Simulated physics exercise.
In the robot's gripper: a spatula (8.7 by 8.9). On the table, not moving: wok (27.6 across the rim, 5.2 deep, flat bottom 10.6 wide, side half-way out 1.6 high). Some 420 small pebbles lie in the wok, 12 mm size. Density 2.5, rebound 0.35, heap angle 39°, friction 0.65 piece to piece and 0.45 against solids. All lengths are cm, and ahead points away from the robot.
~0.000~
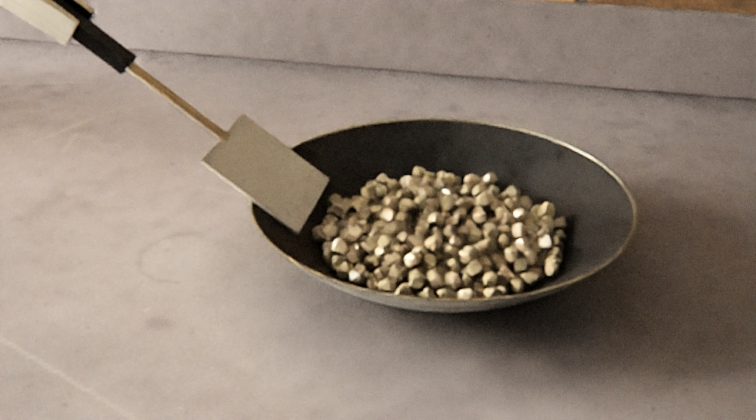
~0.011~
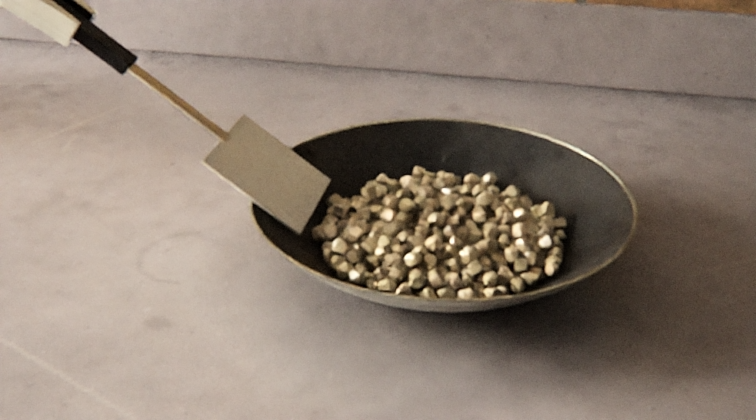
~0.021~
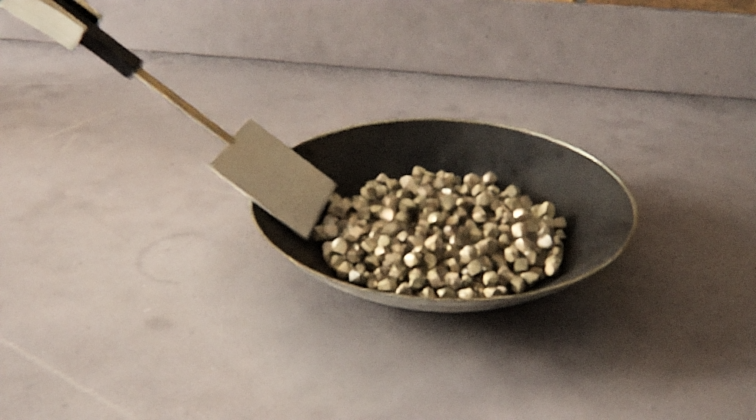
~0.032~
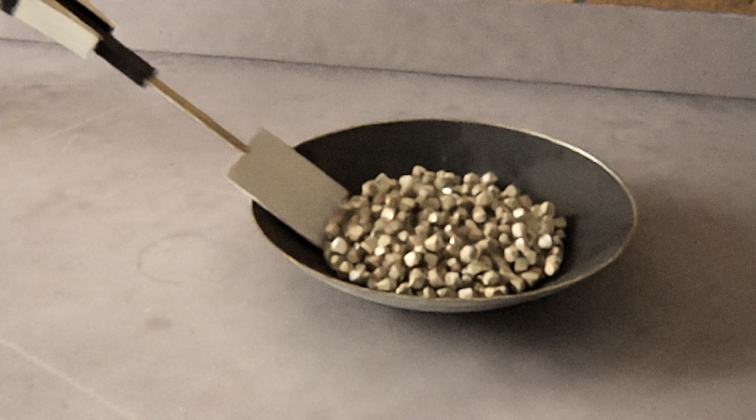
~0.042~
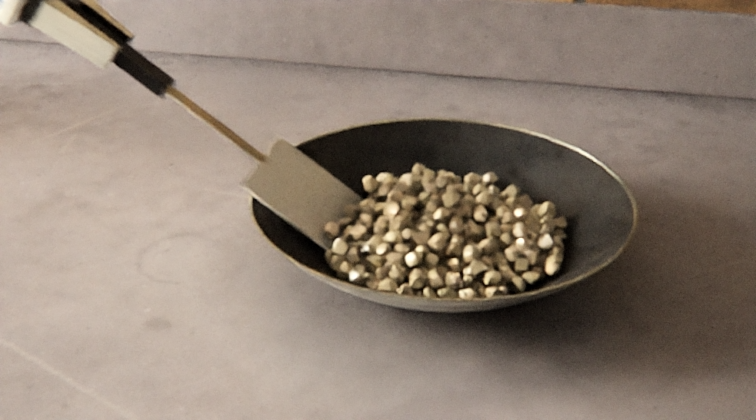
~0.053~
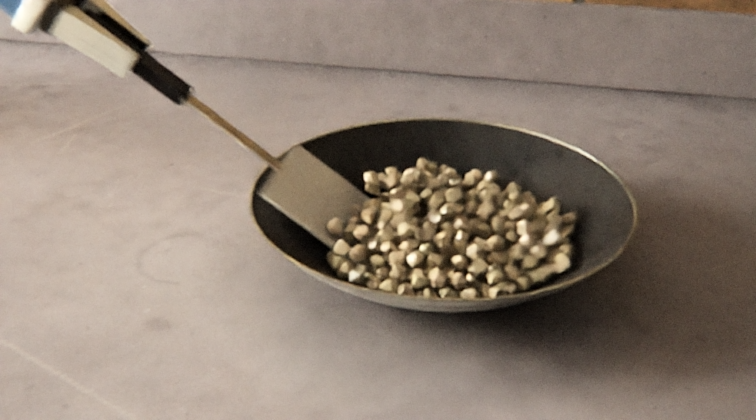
A flat metal spatula held by a robot gripper slid down and to the right into a dark wok on a gray table, nudging the heap of small pale pebbles slightly to the right.
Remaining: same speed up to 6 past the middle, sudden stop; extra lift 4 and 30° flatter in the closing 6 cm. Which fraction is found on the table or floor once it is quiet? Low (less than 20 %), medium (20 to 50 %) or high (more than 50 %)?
A medium share, 20 to 50 %, ends on the table or floor.
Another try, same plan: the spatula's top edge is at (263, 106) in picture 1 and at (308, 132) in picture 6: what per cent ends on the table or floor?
About 20 per cent.
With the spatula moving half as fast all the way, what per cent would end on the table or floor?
Then about 5 per cent.
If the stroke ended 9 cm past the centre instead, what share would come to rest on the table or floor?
In that case some 40 per cent.
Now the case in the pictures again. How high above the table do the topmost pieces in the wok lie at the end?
About 6.5 cm.
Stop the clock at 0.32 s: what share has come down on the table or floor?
Some 20 per cent.
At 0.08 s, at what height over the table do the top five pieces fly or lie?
Some 6 cm.
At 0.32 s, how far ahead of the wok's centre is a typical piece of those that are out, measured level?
Some 20 cm.
By 0.08 s, sloping 36°, highest piece 7 above the table; 415 in the wok.
By 0.11 s, sloping 28°, highest piece 8 above the table; 410 in the wok, 5 on the blade or in flight.
By 0.32 s, sloping 6°, highest piece 8 above the table; 303 in the wok, 80 on the table or floor, 32 on the blade or in flight.
By 1.37 s, sloping 6°, highest piece 6 above the table; 301 in the wok, 114 on the table or floor.
Final count, 301 in the wok, 114 on the table or floor. That is 27 % on the table or floor.
